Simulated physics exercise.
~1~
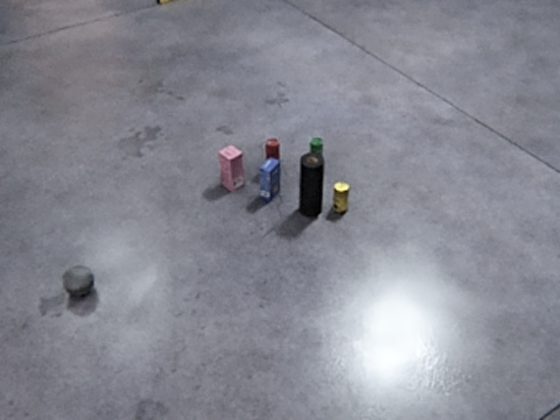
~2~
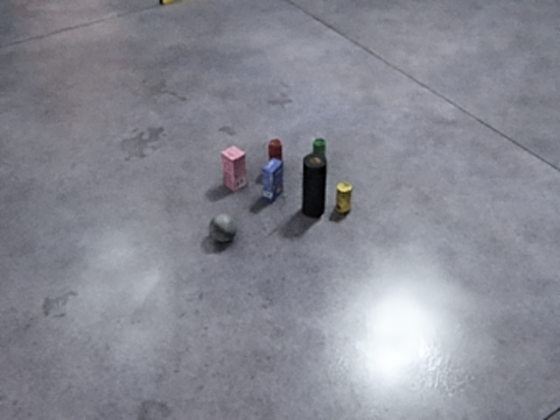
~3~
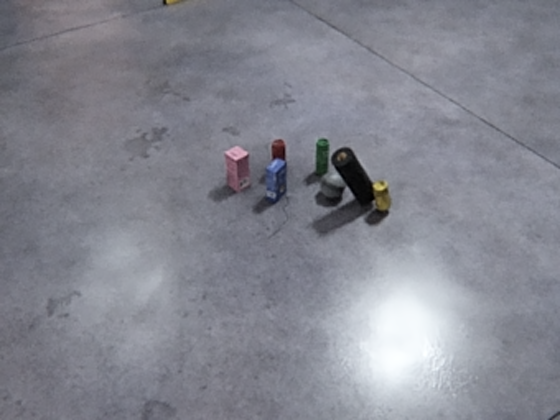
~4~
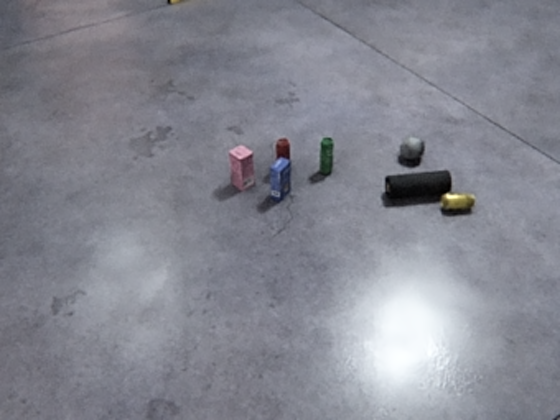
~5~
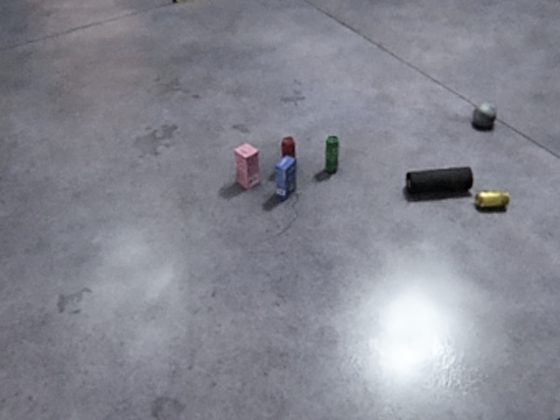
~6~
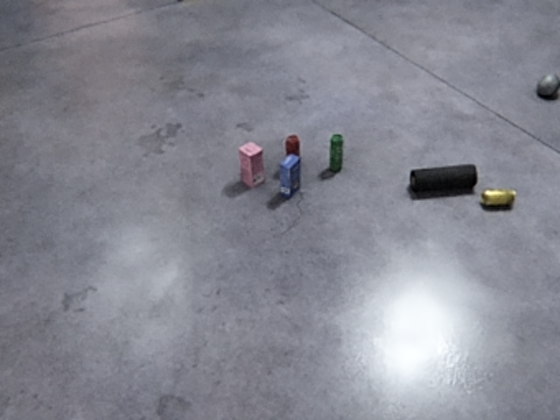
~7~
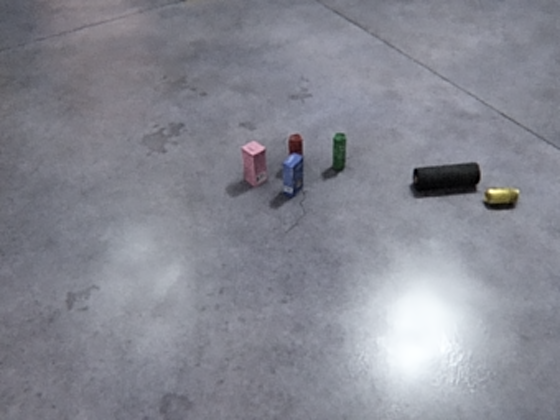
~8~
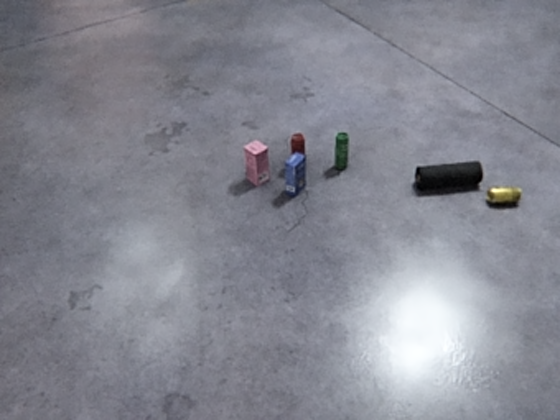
A grey ball rolls rightward across a concrete floor toward a group of upright cartons, cans and a black roll, knocks over the black roll and a yellow can, then rolls out of view, leaving both on their sides while the pink and blue cartons and red and green cans stay standing.
